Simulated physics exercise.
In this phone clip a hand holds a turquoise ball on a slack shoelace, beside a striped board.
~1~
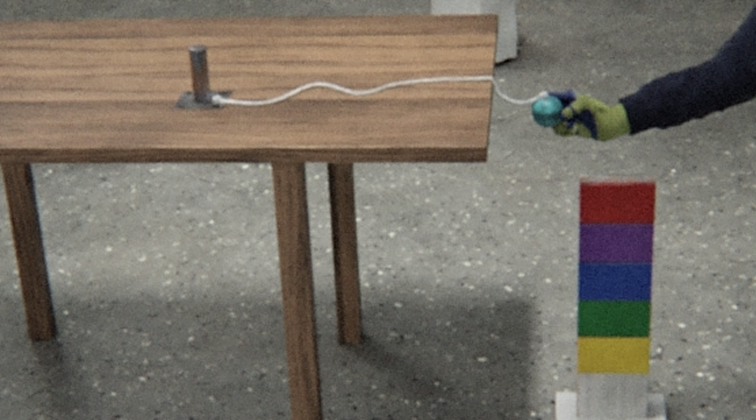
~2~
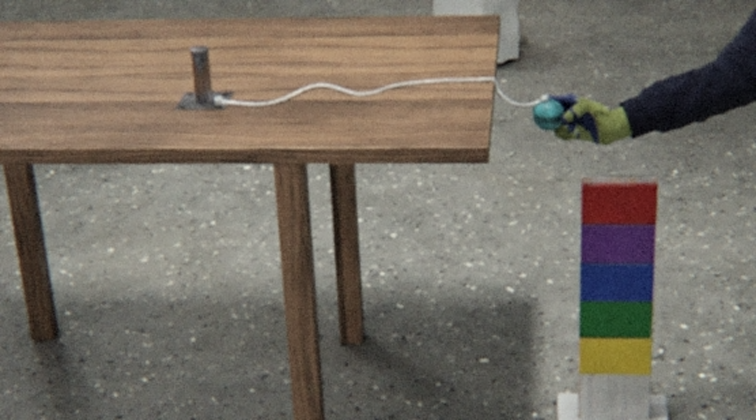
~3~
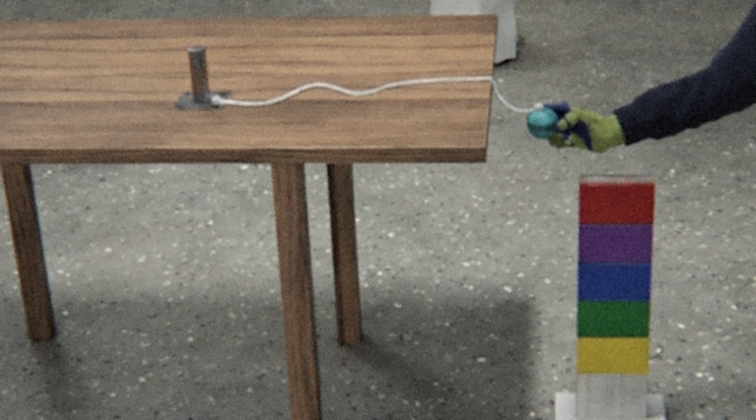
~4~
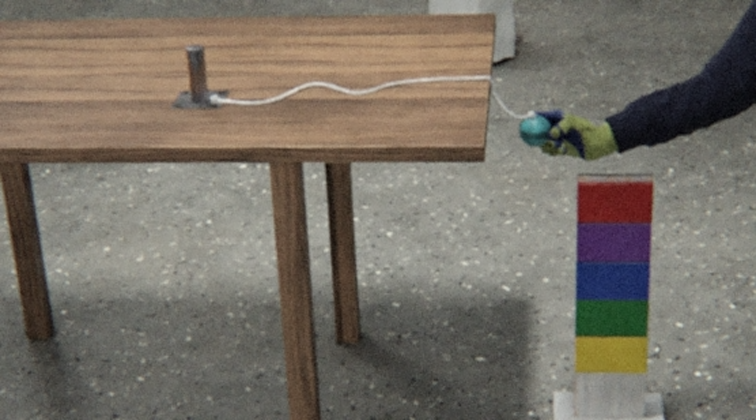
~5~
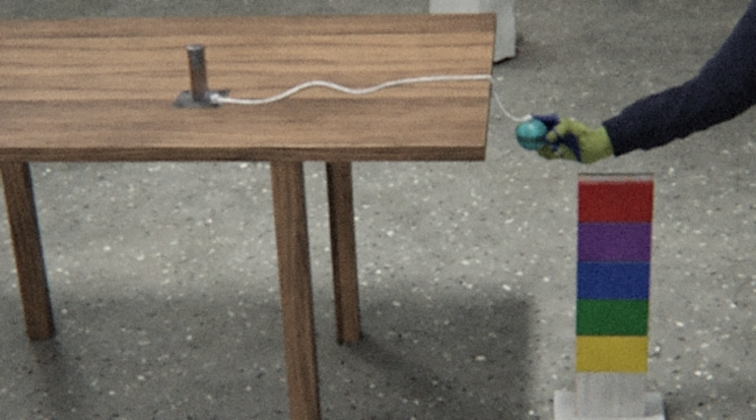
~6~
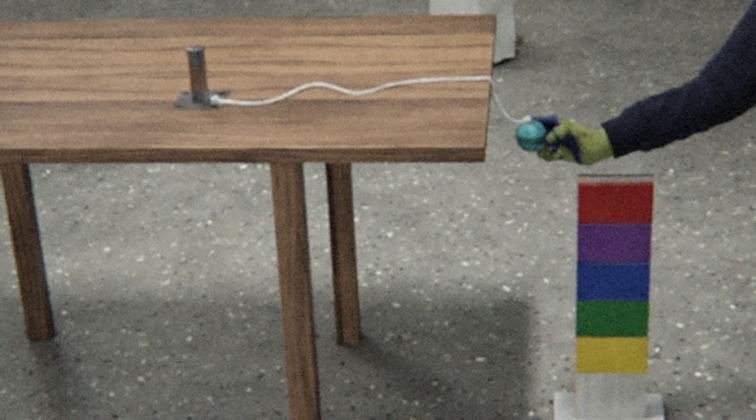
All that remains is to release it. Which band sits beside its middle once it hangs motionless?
The red band.
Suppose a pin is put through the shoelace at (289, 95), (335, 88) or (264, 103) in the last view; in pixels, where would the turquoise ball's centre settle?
Taking them in turn, I'd expect around (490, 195), (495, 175) and finally (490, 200).
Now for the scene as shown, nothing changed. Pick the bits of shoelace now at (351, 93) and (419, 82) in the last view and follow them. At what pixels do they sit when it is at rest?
At (386, 89), then (462, 84).
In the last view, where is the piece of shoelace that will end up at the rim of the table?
About (446, 80).
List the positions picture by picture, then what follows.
Turquoise ball (548, 111); red (617, 204); purple (616, 244); blue (615, 282); green (614, 320); yellow (613, 356), in the first frame.
Turquoise ball (549, 115); shoelace through (246, 104) (302, 91) (355, 94) (416, 83) (484, 81), in the second frame.
Turquoise ball (542, 123), in the third frame.
Turquoise ball (535, 131); shoelace through (242, 103) (298, 90) (351, 93) (412, 82) (480, 79), in the fourth frame.
Turquoise ball (532, 135), in the fifth frame.
Turquoise ball (531, 136); shoelace through (242, 103) (298, 90) (351, 93) (412, 82) (481, 80), in the sixth frame.
Soon after, ball near (480, 200); level with red.
Then, ball near (505, 203); level with red.
At rest, ball near (491, 204); level with red. Its centre hangs level with the red band.
